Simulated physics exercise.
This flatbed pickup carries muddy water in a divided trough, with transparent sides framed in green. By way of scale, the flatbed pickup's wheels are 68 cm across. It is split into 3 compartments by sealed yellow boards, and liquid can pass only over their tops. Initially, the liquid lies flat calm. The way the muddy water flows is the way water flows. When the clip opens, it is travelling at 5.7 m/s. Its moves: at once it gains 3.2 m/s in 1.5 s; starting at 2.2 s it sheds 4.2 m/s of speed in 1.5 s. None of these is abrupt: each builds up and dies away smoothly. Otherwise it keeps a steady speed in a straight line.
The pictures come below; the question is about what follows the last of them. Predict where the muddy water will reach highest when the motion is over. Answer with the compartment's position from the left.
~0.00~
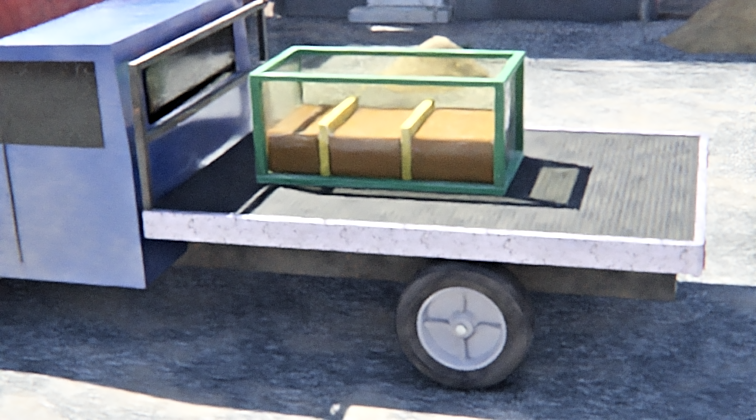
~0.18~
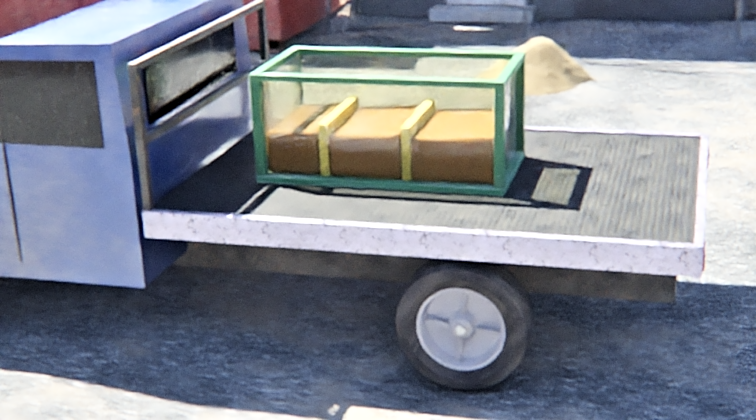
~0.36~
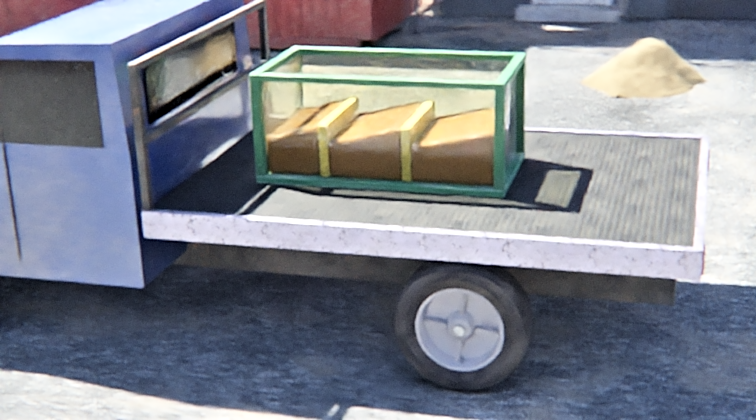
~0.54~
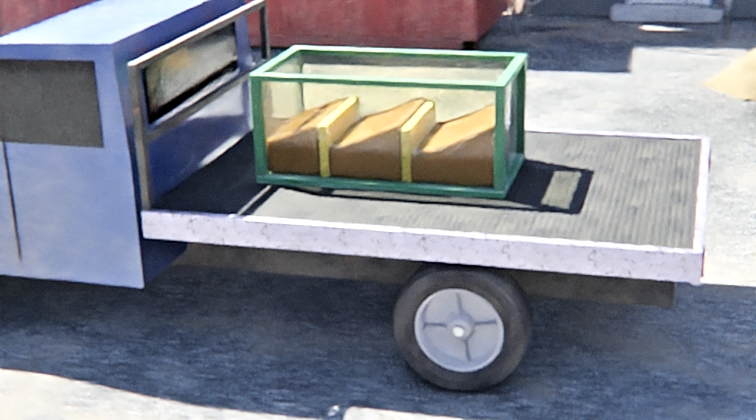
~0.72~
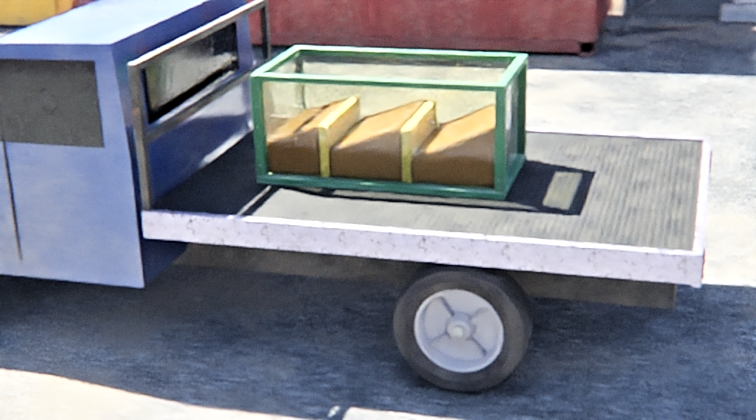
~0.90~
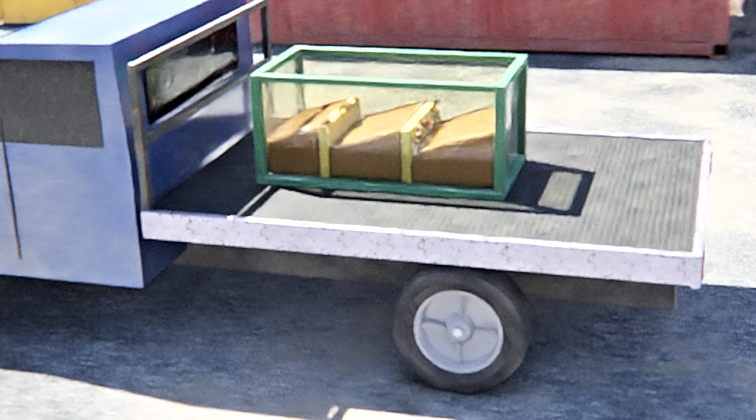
I would say the first one.
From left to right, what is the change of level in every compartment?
Result, left first: Up 4 / 0 / down 3.
After 1.80 s the compartments hold 24, 24, 25 cm, left to right.
After 2.90 s the compartments hold 25, 25, 23 cm, left to right.
After 4.20 s the compartments hold 28, 24, 22 cm, left to right.
After 6.68 s the compartments hold 28, 24, 22 cm, left to right.
